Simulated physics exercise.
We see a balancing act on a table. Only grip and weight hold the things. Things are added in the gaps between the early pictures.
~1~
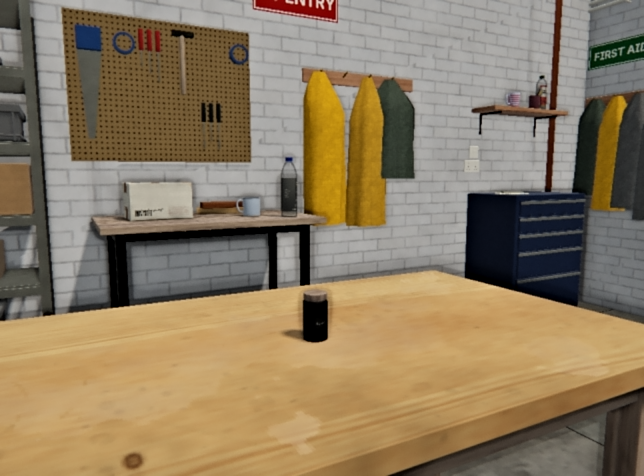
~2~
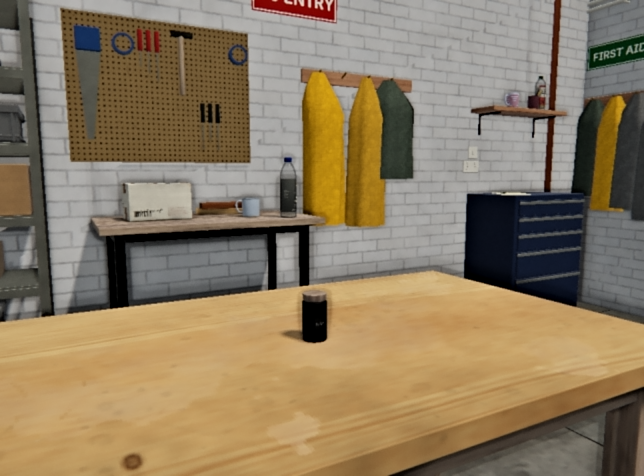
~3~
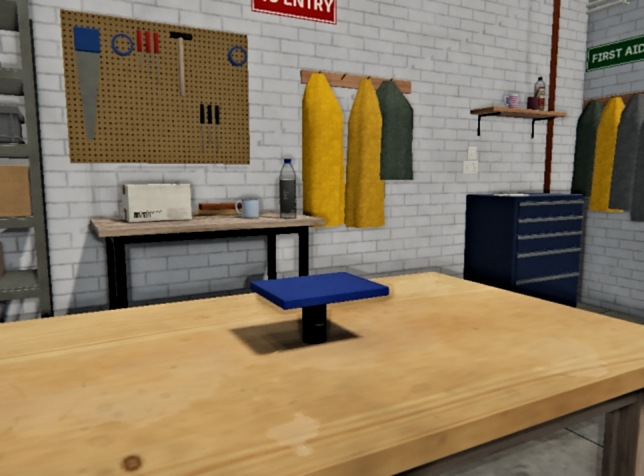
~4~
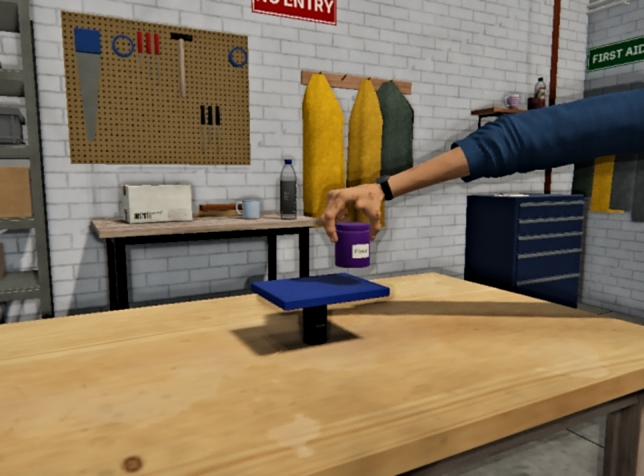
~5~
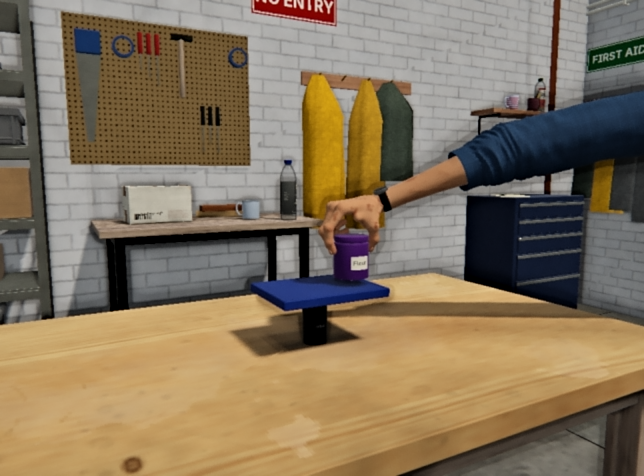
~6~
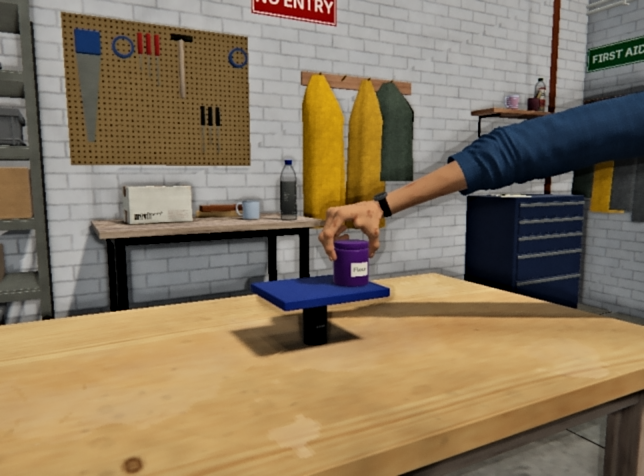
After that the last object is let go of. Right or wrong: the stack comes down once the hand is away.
Right, it comes down.
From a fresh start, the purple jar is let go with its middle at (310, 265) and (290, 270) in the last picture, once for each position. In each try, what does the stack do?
First case: It remains standing; second case: It collapses.
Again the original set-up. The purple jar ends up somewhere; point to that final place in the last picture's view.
Near (371, 311).
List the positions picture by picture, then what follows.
In the first frame, the last thing is not in view yet; black shaker (315, 316).
In the second frame, the last thing is not in view yet; black shaker (315, 316).
In the third frame, the last thing is not in view yet; black shaker (314, 317).
The fourth frame shows still above its spot; purple jar (352, 245); black shaker (315, 318).
The fifth frame shows still above its spot; purple jar (351, 256); black shaker (315, 319).
The sixth frame shows set down, still held; purple jar (351, 262); black shaker (315, 319).
Then, 0.40 s past the last view, purple jar now fallen; blue lid on its side.
Then, 0.80 s past the last view, blue lid upside down; black shaker rocked 4° from its first pose.
Finally, fallen, blue lid and purple jar; black shaker still in place. Final places as the last picture's camera would see them, purple jar near (371, 311). The stack gives way.
